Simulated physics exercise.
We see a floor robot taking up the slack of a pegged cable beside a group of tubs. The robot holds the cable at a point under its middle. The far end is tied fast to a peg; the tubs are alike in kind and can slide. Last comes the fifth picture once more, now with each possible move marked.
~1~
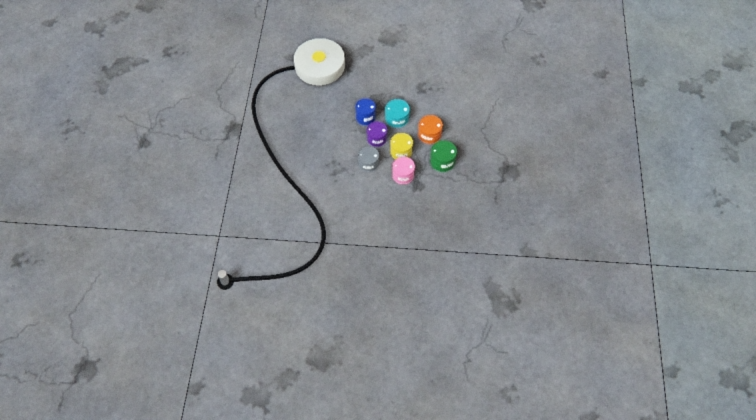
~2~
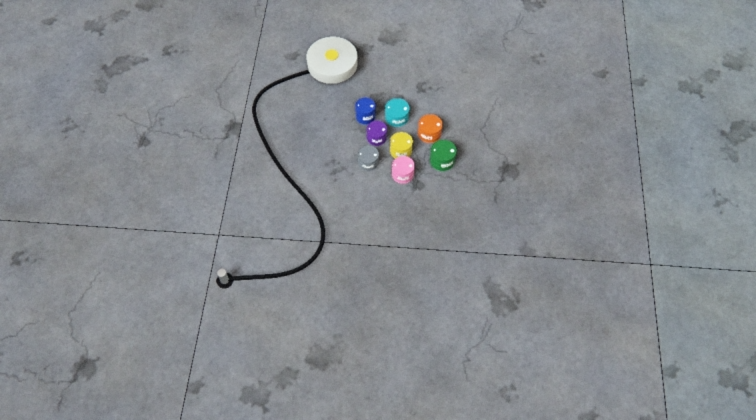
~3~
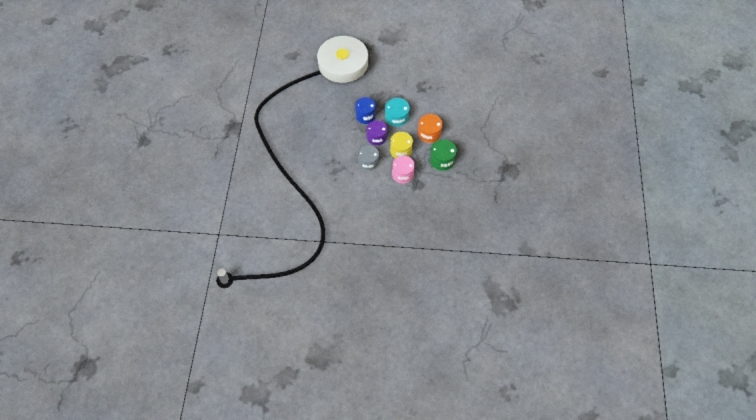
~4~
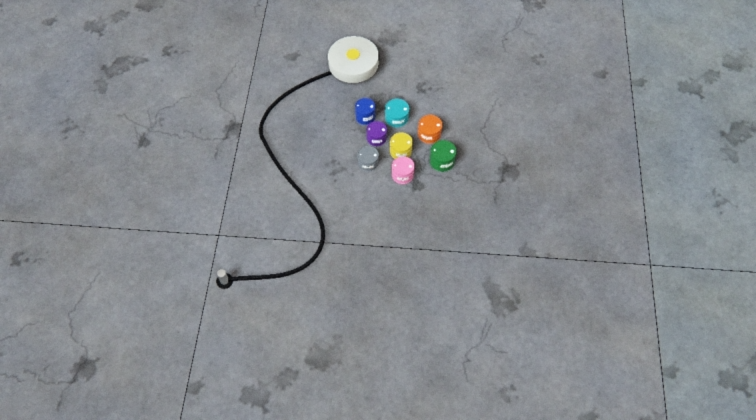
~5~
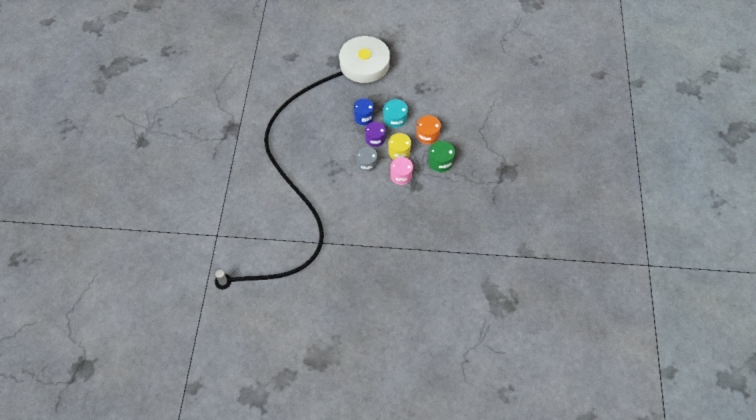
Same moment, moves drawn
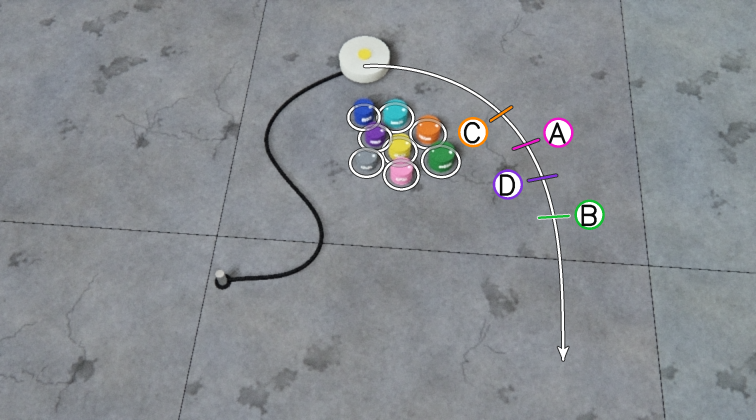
On a cracked grey floor, a white disc robot slides right, drawing a black cable.
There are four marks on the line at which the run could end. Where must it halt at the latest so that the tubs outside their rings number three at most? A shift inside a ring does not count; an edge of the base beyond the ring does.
Up to mark A.
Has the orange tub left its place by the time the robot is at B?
Yes.
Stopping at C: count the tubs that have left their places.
By then, none.
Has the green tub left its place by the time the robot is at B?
Yes.
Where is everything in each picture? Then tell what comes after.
Robot (320, 63); peg (224, 278); orange tub (430, 129), in the first frame.
Robot (332, 61); turquoise tub (397, 113), in the second frame.
Robot (343, 60); green tub (443, 155), in the third frame.
Robot (353, 60); pink tub (403, 170), in the fourth frame.
Robot (365, 60); grey tub (367, 159); peg (222, 278); orange tub (428, 130), in the fifth frame.
On the marked copy, A at (526, 144); B at (554, 217); C at (501, 114); D at (543, 178); the route from (365, 66) via (533, 156) to (563, 360).
Following A. Soon after the start, robot (432, 69).
Later, robot (490, 98).
In the end, robot (528, 139); turquoise tub (400, 125); purple tub (377, 141); blue tub (378, 123); three over the rings.
As for the rest, B has eight over the rings; C is within the limit but short; D has six over the rings.
